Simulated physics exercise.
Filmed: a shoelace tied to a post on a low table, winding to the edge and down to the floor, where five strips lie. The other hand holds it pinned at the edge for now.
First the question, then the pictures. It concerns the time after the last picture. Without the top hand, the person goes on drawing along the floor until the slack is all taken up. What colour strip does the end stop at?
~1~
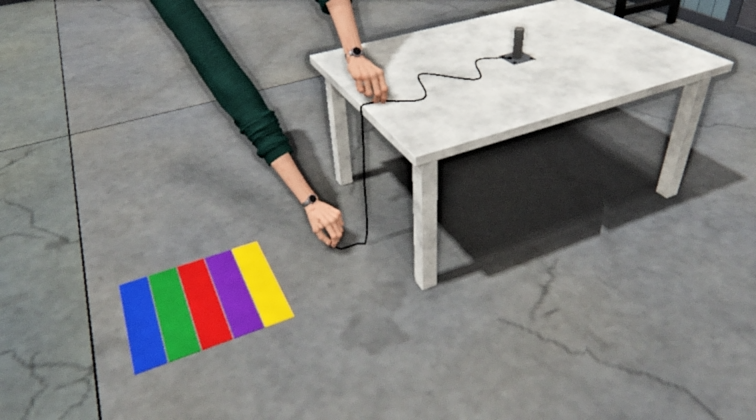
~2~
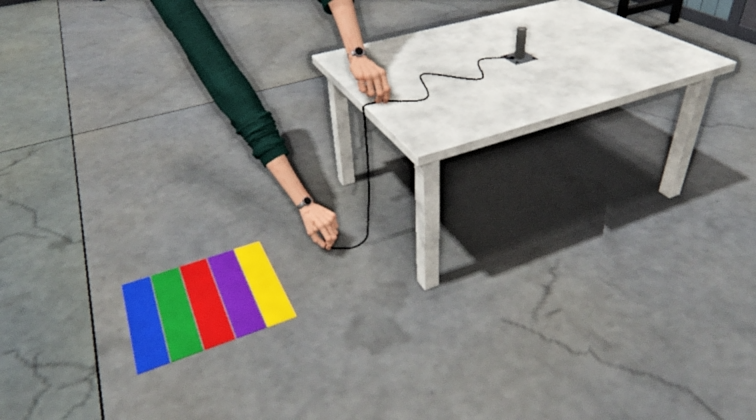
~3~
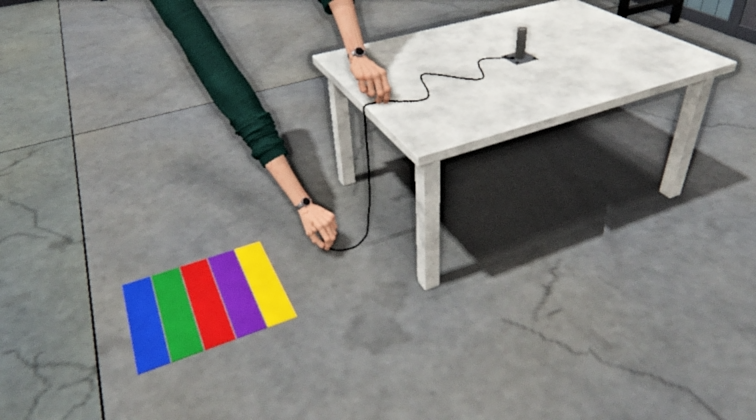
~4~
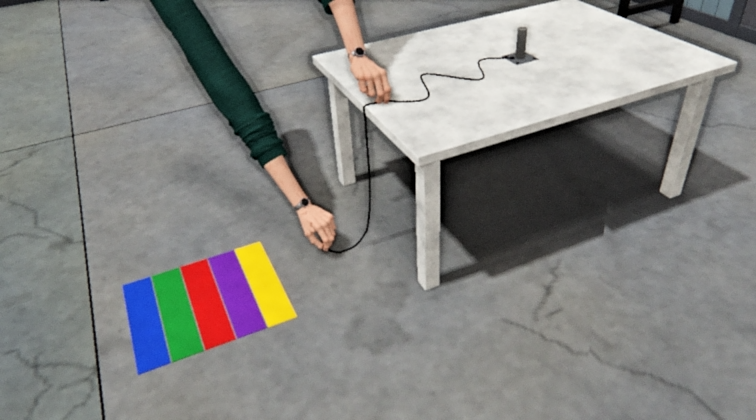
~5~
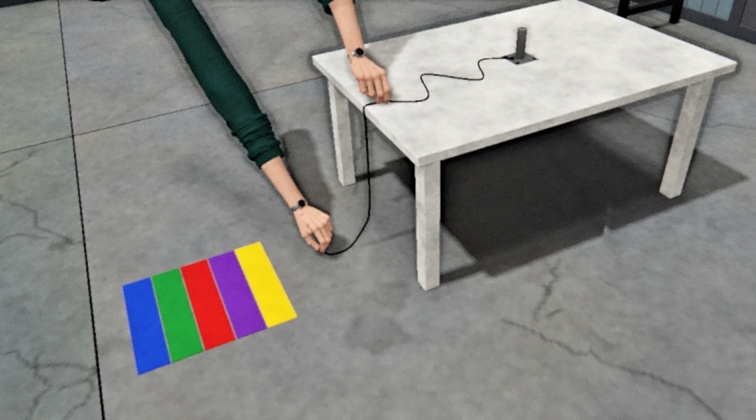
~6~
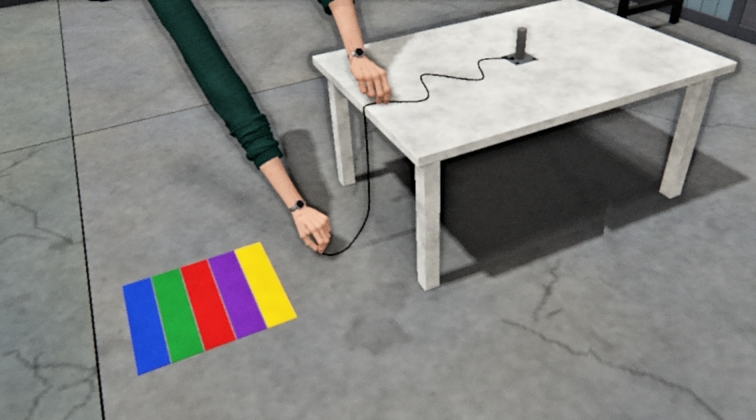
Blue.
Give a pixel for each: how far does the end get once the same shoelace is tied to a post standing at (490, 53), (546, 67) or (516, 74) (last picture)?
In order, the pixels are (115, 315), (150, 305) and (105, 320).
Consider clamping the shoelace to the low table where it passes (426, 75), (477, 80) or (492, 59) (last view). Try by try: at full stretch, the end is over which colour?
In order: Red, green, blue.
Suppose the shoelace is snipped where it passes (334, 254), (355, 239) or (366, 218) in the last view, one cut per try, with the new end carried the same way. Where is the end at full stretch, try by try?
Try 1: (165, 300); try 2: (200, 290); try 3: (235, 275).
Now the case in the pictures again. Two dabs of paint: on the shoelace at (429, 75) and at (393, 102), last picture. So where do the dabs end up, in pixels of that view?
First one: (399, 93); second one: (320, 148).
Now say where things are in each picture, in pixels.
End (331, 243); yellow (273, 306); purple (243, 317); red (212, 328); green (180, 339); blue (148, 351), in the first frame.
End (326, 246); shoelace through (480, 60) (459, 78) (426, 88) (376, 103) (368, 166) (368, 225), in the second frame.
End (325, 247), in the third frame.
End (324, 247); shoelace through (481, 60) (459, 78) (427, 89) (377, 103) (369, 166) (368, 225), in the fourth frame.
End (320, 249), in the fifth frame.
End (319, 249); shoelace through (481, 60) (459, 79) (427, 89) (377, 103) (368, 167) (363, 225), in the sixth frame.
Soon after, end near (191, 292); over red.
After that, end near (157, 303); over green.
At the stop, end near (139, 309); over blue. It gets as far as the blue strip.
